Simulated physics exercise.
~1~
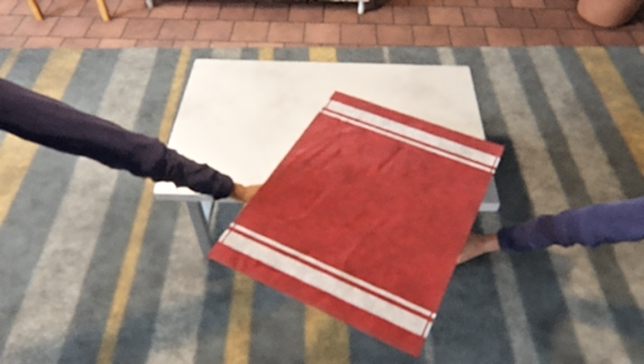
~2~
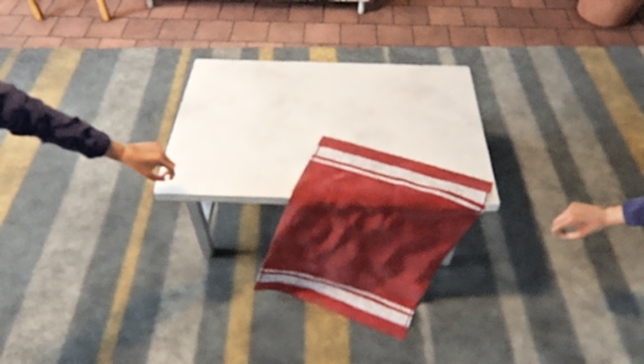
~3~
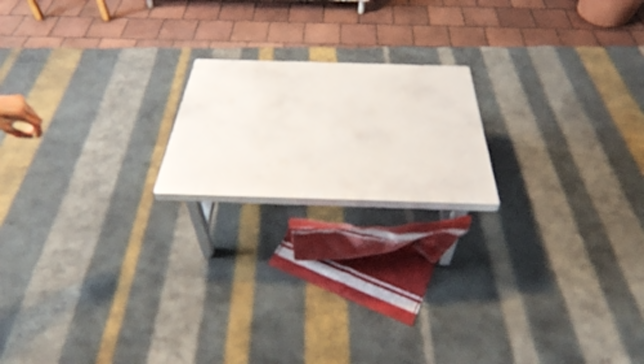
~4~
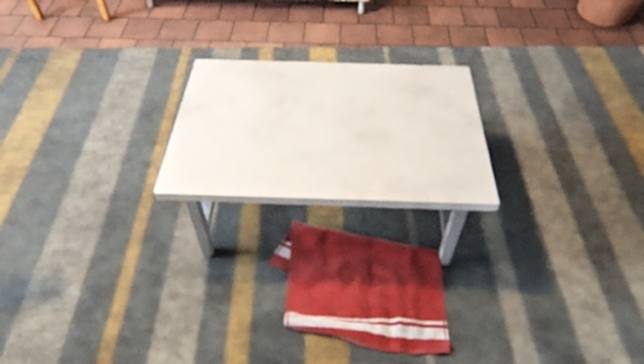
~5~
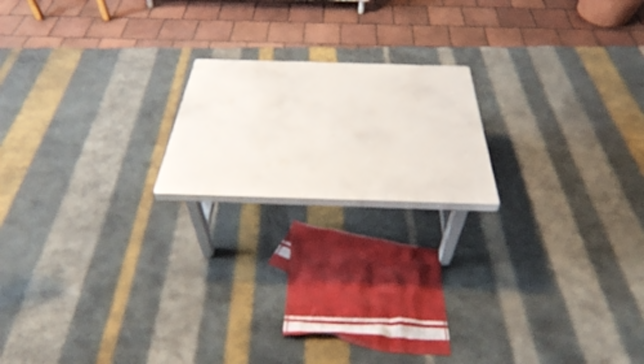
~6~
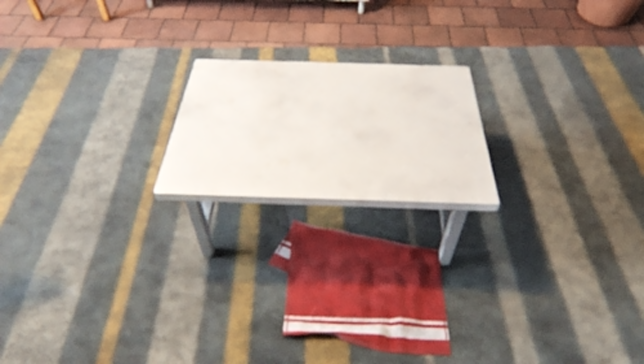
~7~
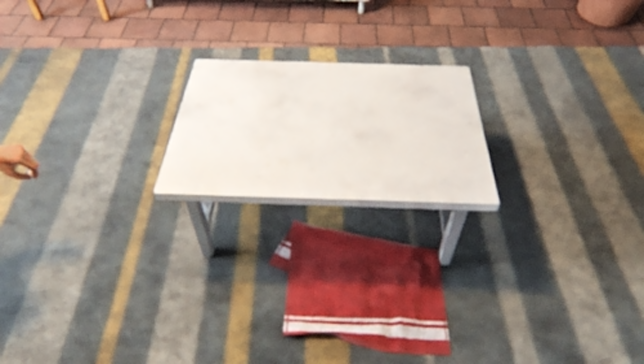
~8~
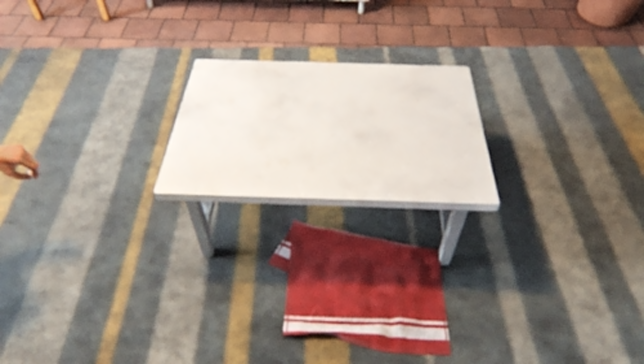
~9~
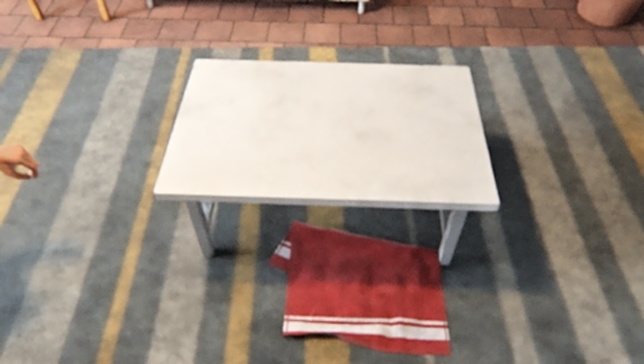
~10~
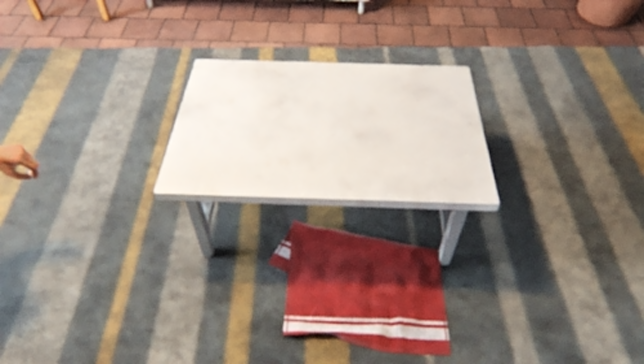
Red towel with white stripes released by two hands over a white table's front edge, slipping off and settling crumpled on the striped carpet.
